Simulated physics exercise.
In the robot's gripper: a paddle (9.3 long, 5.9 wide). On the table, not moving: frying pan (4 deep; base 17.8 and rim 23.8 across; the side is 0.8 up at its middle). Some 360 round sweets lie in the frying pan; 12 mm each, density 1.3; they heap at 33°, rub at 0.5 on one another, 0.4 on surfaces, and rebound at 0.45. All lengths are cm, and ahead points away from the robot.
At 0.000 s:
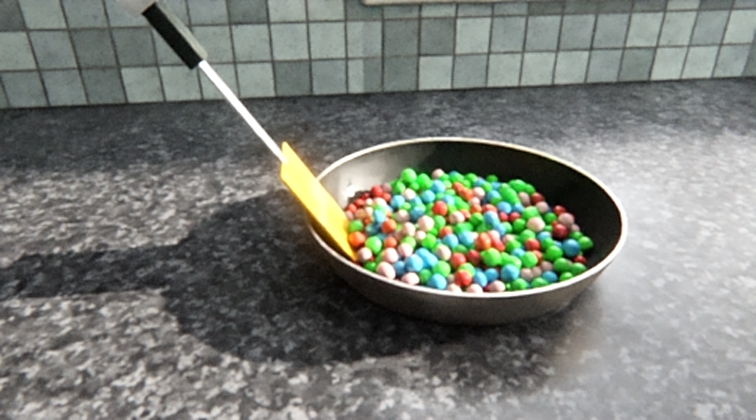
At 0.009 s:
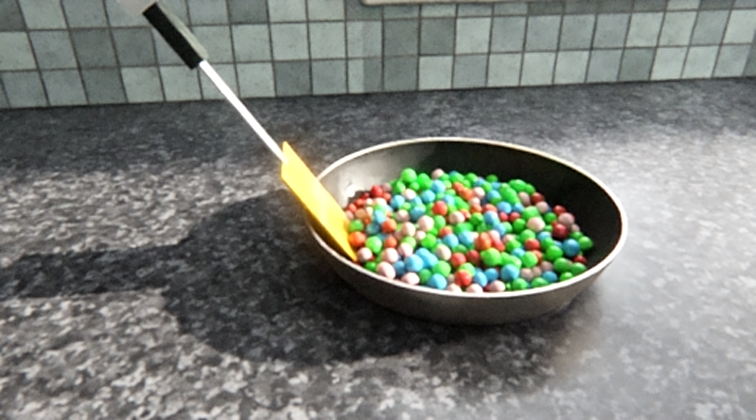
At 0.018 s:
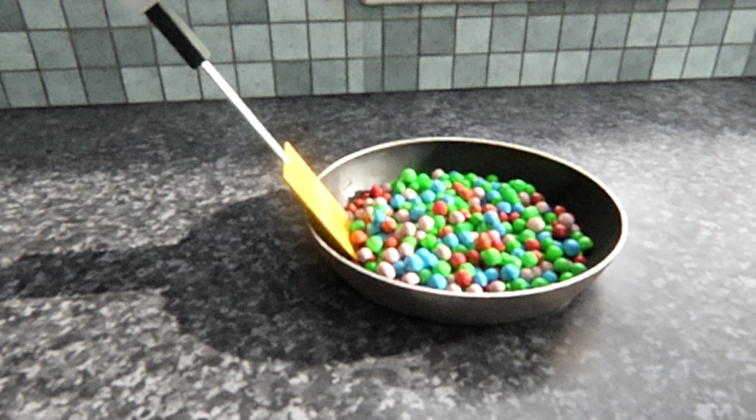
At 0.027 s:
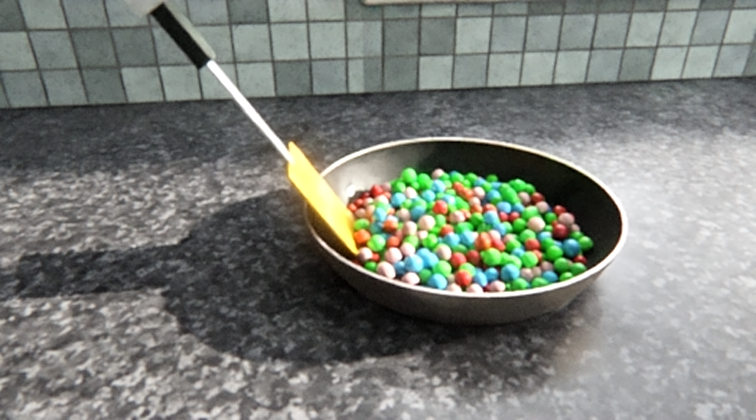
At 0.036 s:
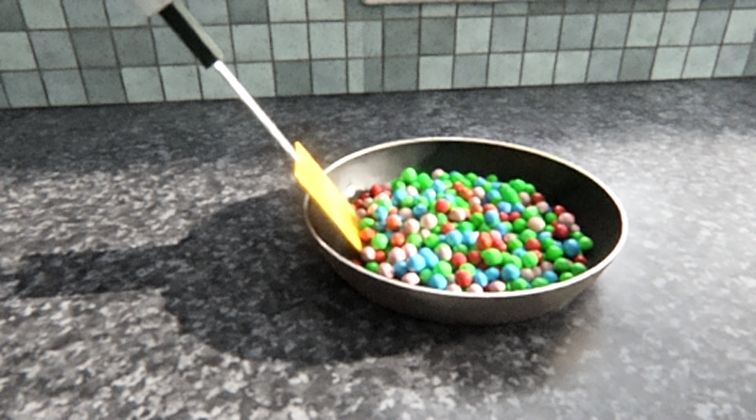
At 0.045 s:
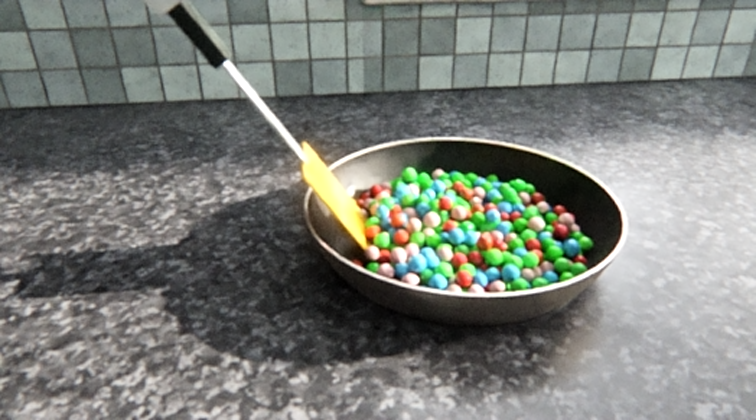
A yellow spatula with a black handle stood slanted at the left edge of a frying pan, then slowly slid a little to the right, nudging the nearest red, green, blue and pink sweets.
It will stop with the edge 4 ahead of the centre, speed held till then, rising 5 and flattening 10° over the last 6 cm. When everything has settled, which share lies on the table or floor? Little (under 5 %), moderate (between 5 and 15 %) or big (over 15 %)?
A little share, under 5 %, ends on the table or floor.
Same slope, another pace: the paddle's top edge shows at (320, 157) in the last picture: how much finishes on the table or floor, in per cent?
About 10 per cent.
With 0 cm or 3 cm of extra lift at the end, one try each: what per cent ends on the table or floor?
About 0 and 0 per cent.
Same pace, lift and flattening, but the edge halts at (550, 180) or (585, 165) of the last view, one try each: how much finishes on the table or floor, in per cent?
About 5 and 15 per cent.
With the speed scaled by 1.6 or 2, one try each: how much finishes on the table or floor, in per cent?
Some 10 and 10 per cent.
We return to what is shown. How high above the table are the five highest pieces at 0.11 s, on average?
Roughly 4 cm.
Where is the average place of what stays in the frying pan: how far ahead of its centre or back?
Some 2.5 cm ahead.
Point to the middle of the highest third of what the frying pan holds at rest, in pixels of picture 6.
Near (531, 219).
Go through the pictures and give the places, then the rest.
The paddle top edge at (282, 159), sloping 57°; upper third of the load around (445, 219), from x 345 to 585, top at y 175; 359 in the frying pan, in the first frame.
The paddle top edge at (282, 159), sloping 57°; upper third of the load around (445, 219), from x 345 to 585, top at y 175, in the second frame.
The paddle top edge at (284, 159), sloping 57°; upper third of the load around (446, 219), from x 350 to 585, top at y 175, in the third frame.
The paddle top edge at (289, 159), sloping 57°; upper third of the load around (446, 218), from x 350 to 585, top at y 175, in the fourth frame.
The paddle top edge at (296, 158), sloping 57°; upper third of the load around (443, 219), from x 350 to 585, top at y 175, in the fifth frame.
The paddle top edge at (303, 158), sloping 57°; upper third of the load around (444, 220), from x 350 to 585, top at y 175; 359 in the frying pan, in the sixth frame.
After 0.11 s, sloping 57°, highest piece 5 above the table; 359 in the frying pan.
After 0.17 s, sloping 52°, highest piece 6 above the table; 359 in the frying pan.
After 0.41 s, sloping 47°, highest piece 5 above the table; 357 in the frying pan, 1 on the table or floor, 1 on the blade or in flight.
After 1.46 s, sloping 47°, highest piece 4 above the table; 357 in the frying pan, 2 on the table or floor.
In the end, 357 in the frying pan, 2 on the table or floor. That is 1 % on the table or floor.
